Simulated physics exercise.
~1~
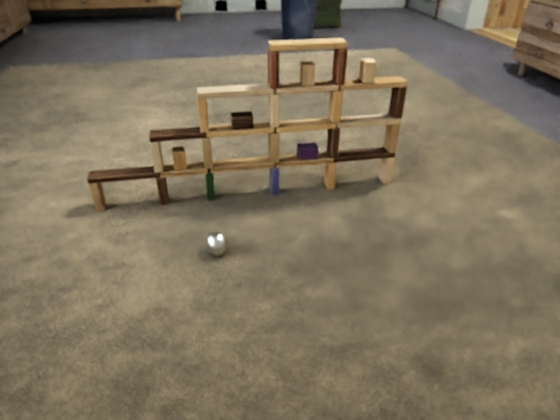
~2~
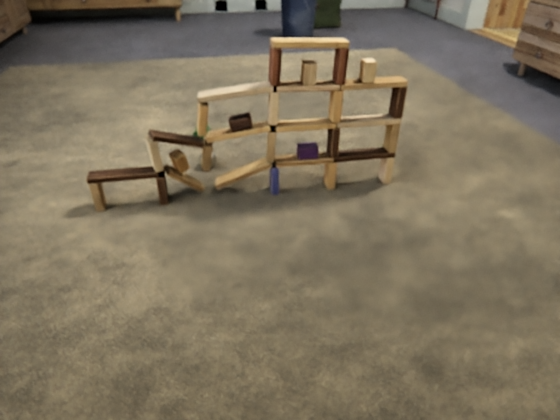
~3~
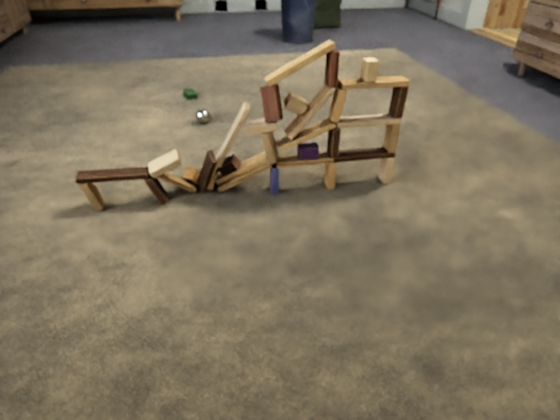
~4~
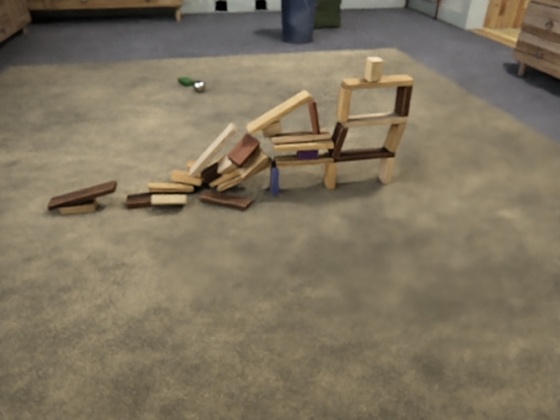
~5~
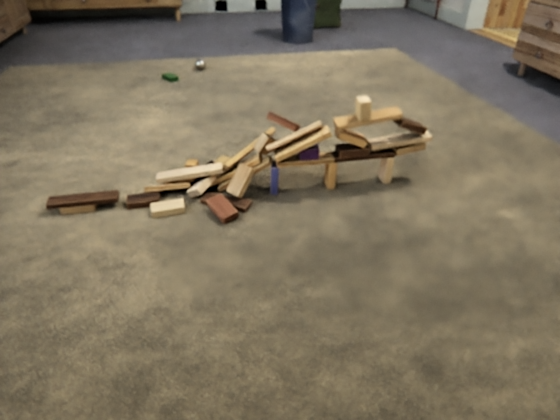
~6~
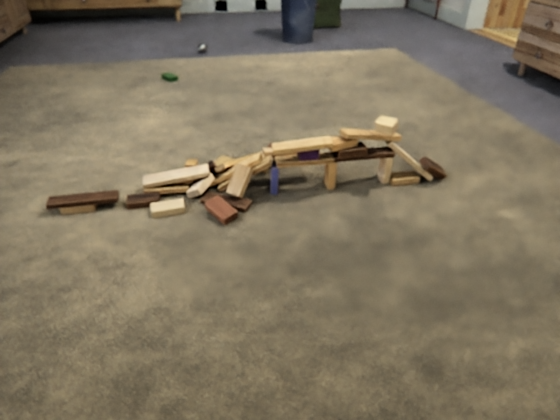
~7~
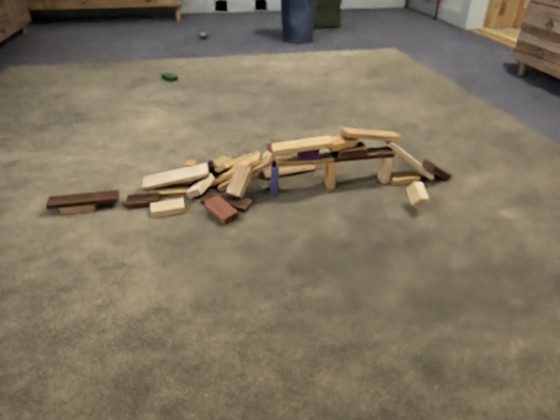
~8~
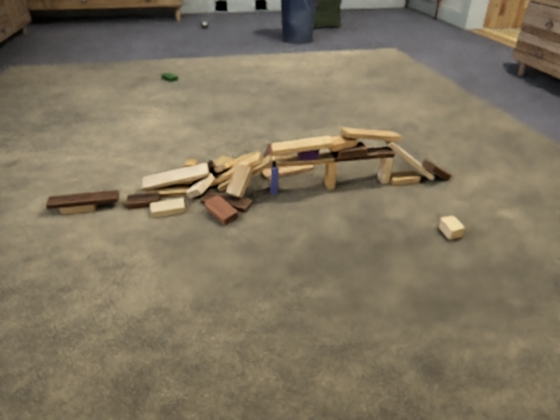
Steel ball knocking out the green post of a wooden block structure, which collapses progressively rightward, leaving the blue post standing.
